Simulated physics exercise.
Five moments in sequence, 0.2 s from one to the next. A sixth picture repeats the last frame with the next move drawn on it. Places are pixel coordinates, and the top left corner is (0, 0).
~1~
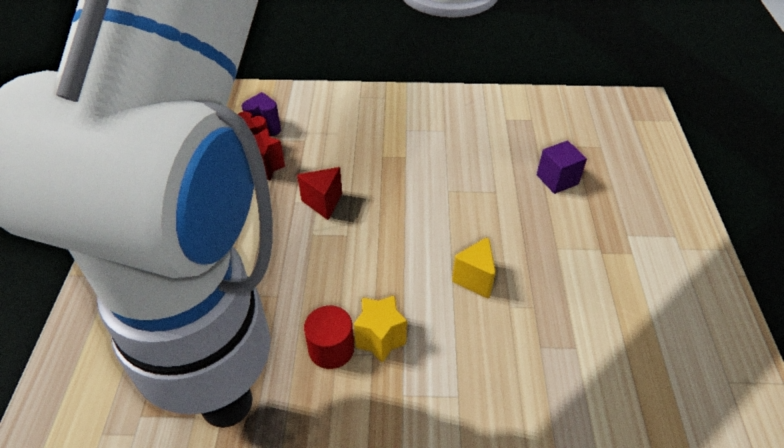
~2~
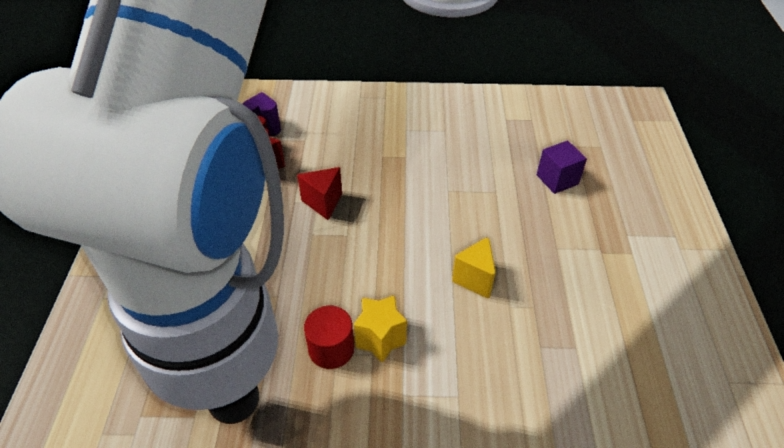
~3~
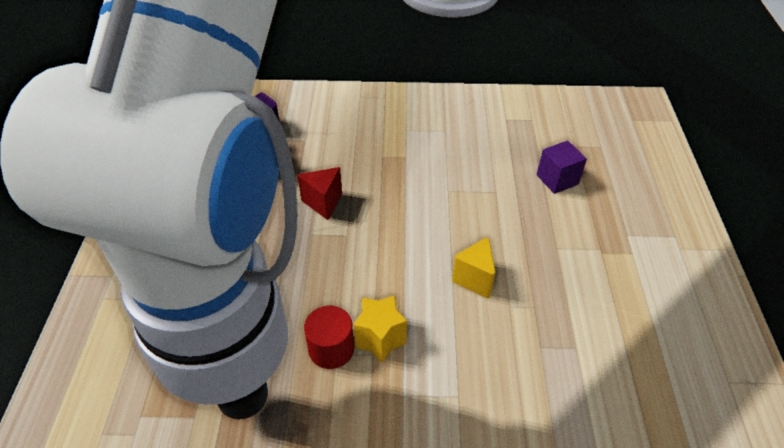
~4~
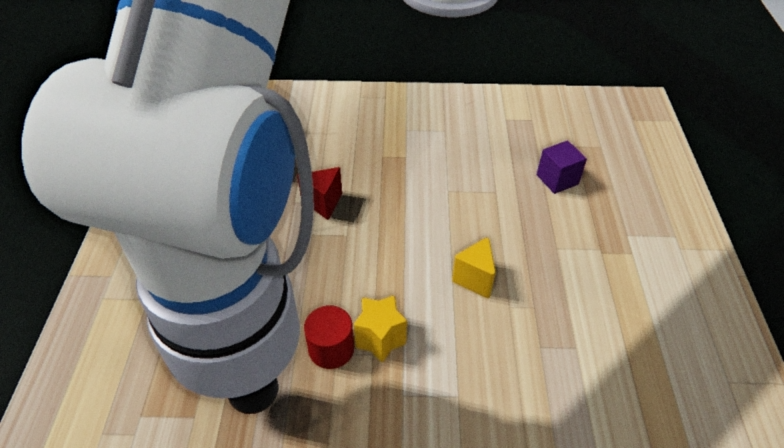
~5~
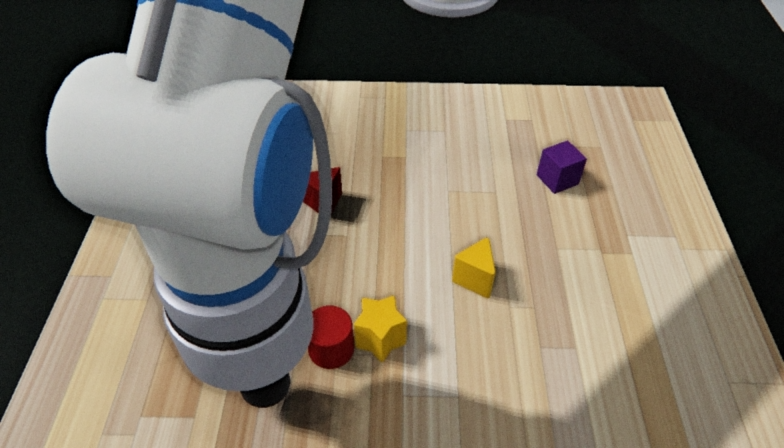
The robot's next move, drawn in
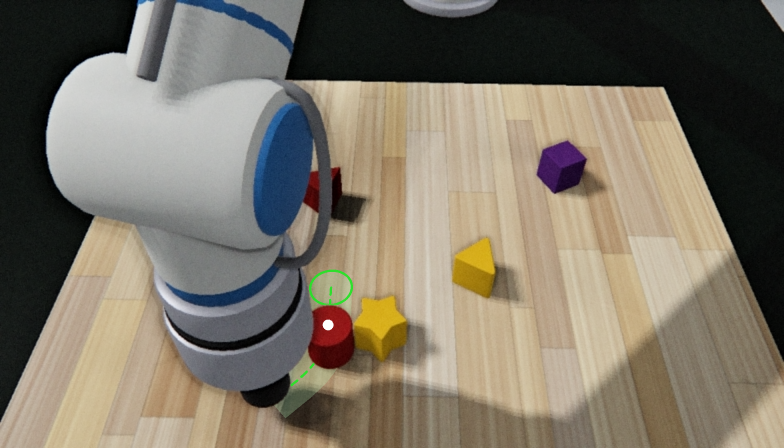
In this clip, a white and blue robot arm moves slightly to the right over a wooden table, gradually blocking some red and purple blocks from view, while the red cylinder, yellow star, yellow triangle and purple cube stay still.
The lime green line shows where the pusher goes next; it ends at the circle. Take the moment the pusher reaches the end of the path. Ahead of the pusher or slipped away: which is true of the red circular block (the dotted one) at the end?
Slipped off.
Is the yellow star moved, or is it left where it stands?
At the end of the path, it will have moved.
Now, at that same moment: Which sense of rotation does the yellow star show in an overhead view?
From overhead, clockwise.
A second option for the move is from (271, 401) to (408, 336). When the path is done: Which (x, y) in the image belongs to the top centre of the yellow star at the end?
The top centre is at (438, 287).
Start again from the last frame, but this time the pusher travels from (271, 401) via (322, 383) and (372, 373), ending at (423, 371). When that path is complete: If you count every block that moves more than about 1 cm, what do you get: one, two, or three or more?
Moved: Exactly two.
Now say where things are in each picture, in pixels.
The first picture shows tip of the pusher at (228, 405), middles of tops, red circular block at (328, 325), yellow star at (380, 315).
The second picture shows pusher at (235, 401), nothing pushed.
The third picture shows pusher at (244, 397), nothing pushed.
The fourth picture shows pusher at (254, 392), nothing pushed.
The fifth picture shows pusher at (266, 386), red circular block at (328, 325), yellow star at (380, 315).
The line goes from (271, 401) through (311, 368) and (329, 327) to (331, 287); the dot is on the red circular block.
The first path, step by step. One third of the way, pusher at (309, 350); red circular block at (341, 311); yellow star at (386, 314).
Two thirds of the way, pusher at (326, 310); red circular block at (363, 280); yellow star at (394, 309), turned 20° clockwise.
At the end, pusher at (329, 270); red circular block at (373, 261); yellow star at (394, 309), turned 20° clockwise.
